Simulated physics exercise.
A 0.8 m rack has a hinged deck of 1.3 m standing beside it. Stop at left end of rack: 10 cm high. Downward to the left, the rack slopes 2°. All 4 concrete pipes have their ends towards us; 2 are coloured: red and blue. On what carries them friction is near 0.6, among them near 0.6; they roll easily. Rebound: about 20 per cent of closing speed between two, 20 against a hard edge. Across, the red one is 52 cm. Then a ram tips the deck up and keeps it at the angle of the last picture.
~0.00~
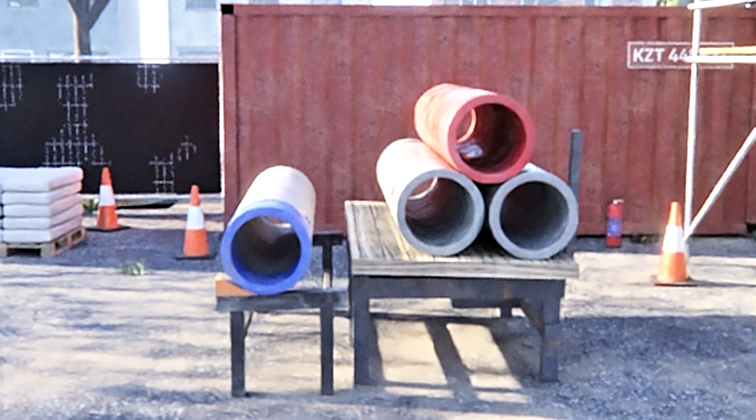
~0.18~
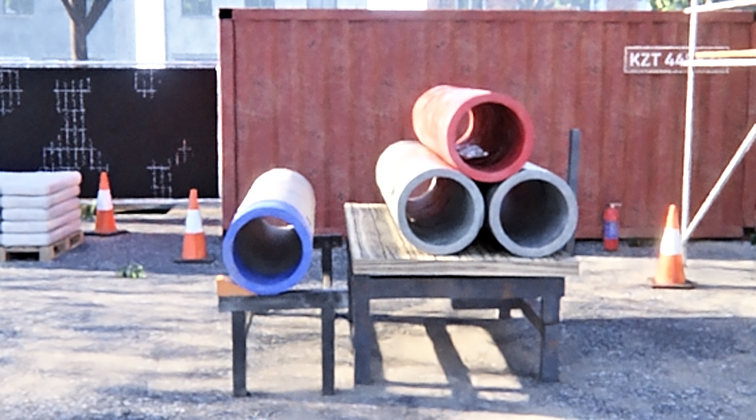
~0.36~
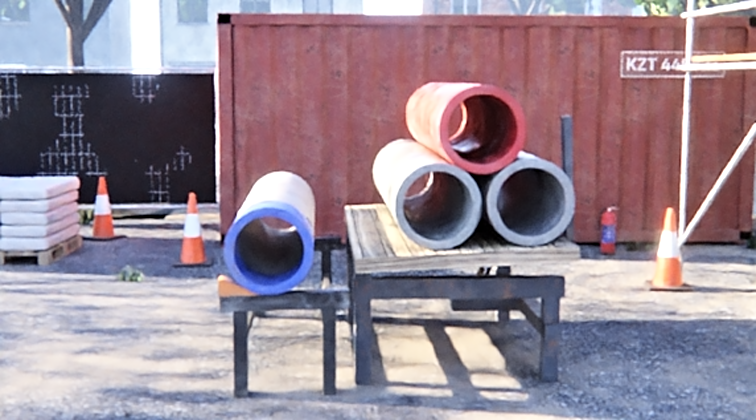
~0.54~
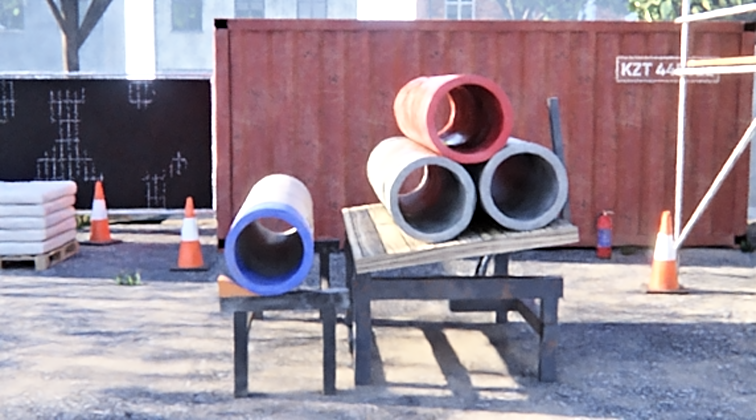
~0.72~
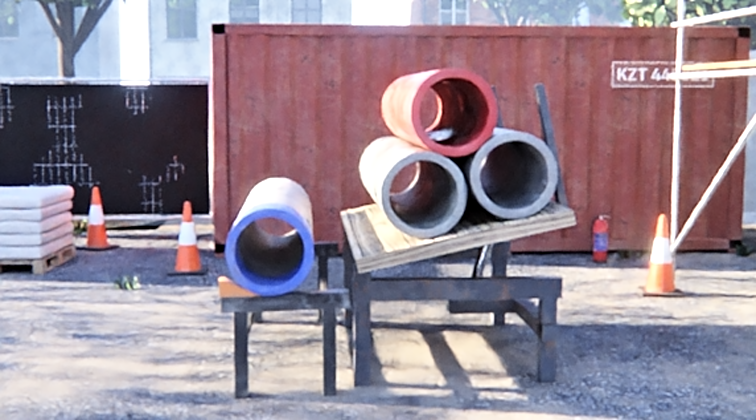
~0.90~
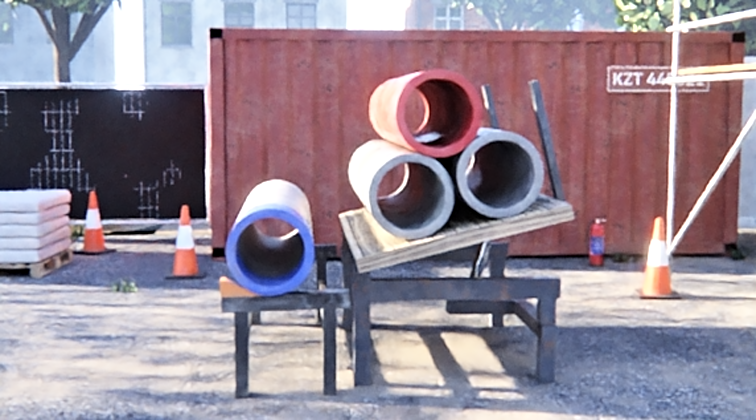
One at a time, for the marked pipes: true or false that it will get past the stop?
Red: False. Blue: False.
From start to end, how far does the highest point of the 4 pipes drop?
Comparing start and end, it's lower by about 0 cm.
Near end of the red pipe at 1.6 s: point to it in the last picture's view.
Near (374, 125).
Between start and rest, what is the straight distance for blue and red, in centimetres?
The blue one moved 5 and the red one moved 70.
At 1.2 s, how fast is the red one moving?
0.9 m/s, give or take.
By 1.2 s, red is up on others, 50 cm from the hinge, rolling left; blue is on the rack, 30 cm from the rack's far end; 0 of 4 over the stop.
By 1.6 s, red is up on others, 30 cm from the hinge, rolling left; blue is on the rack, 25 cm from the rack's far end, rolling left; 0 of 4 over the stop.
By 2.0 s, red is up on others, 25 cm from the hinge; blue is on the rack, 25 cm from the rack's far end; 0 of 4 over the stop.
Finally (2.5 s), red is up on others, 25 cm from the hinge; blue is on the rack, 25 cm from the rack's far end; 0 of 4 over the stop.
